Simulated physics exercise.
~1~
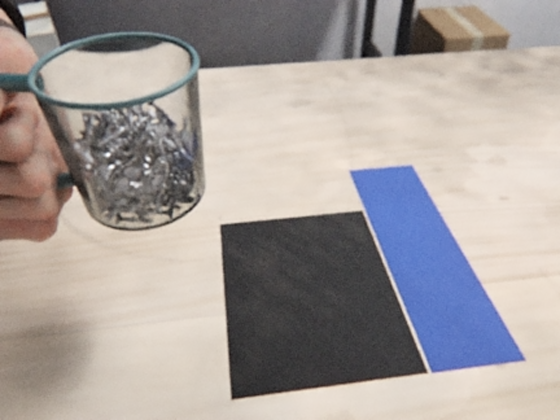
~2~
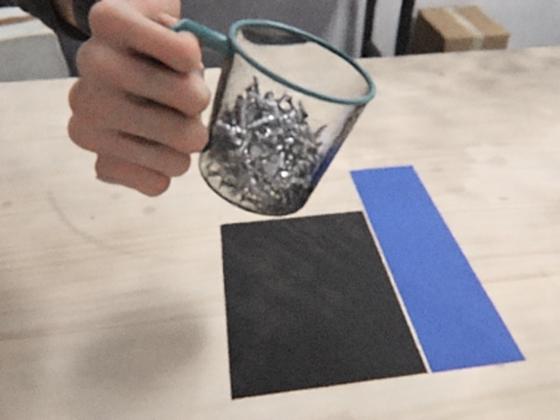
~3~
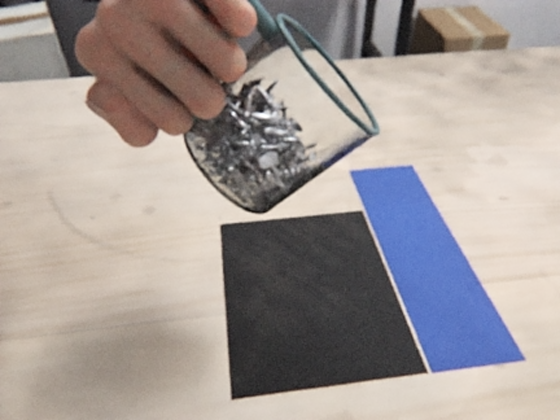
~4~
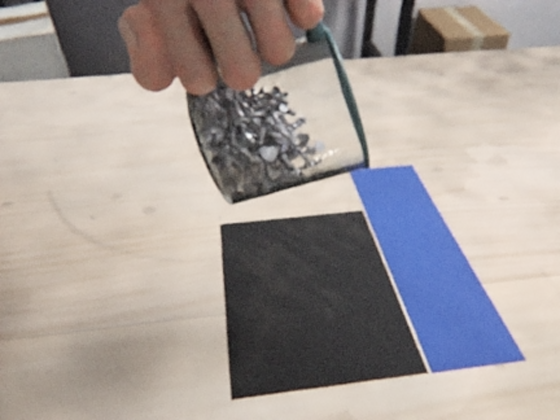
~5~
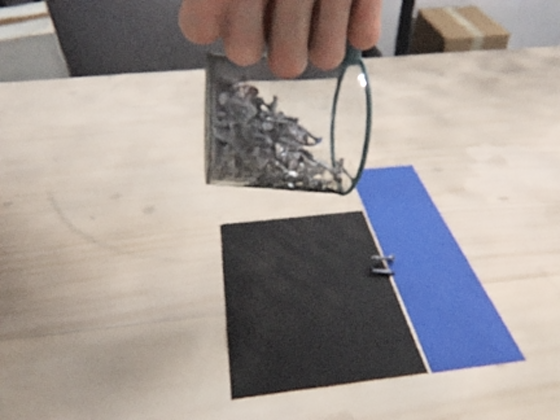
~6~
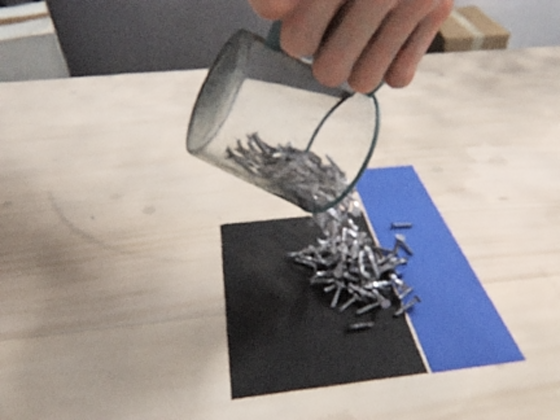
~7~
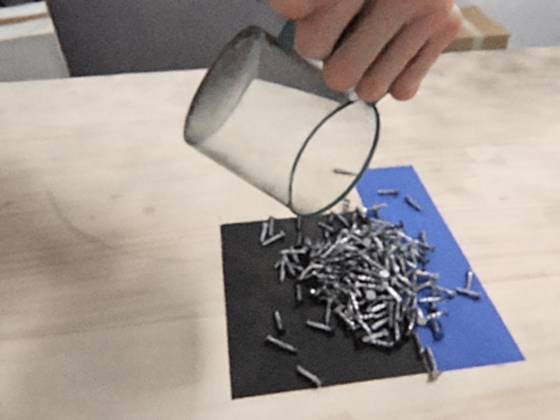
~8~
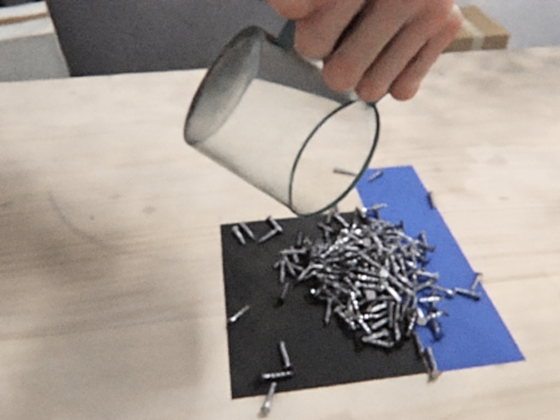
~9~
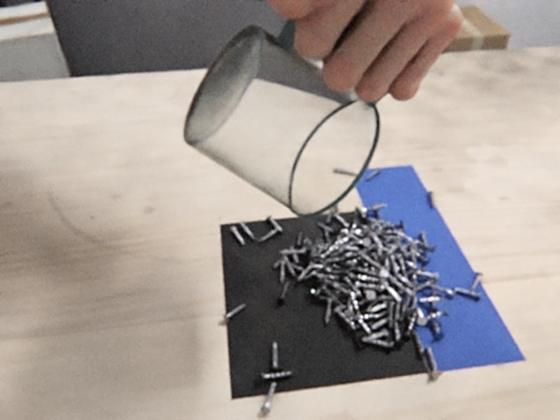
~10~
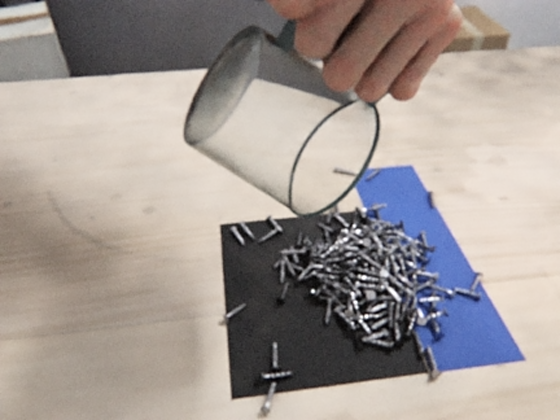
On a pale wooden table, a hand tips a clear cup, pouring small metal screws into a heap across black and blue mats.
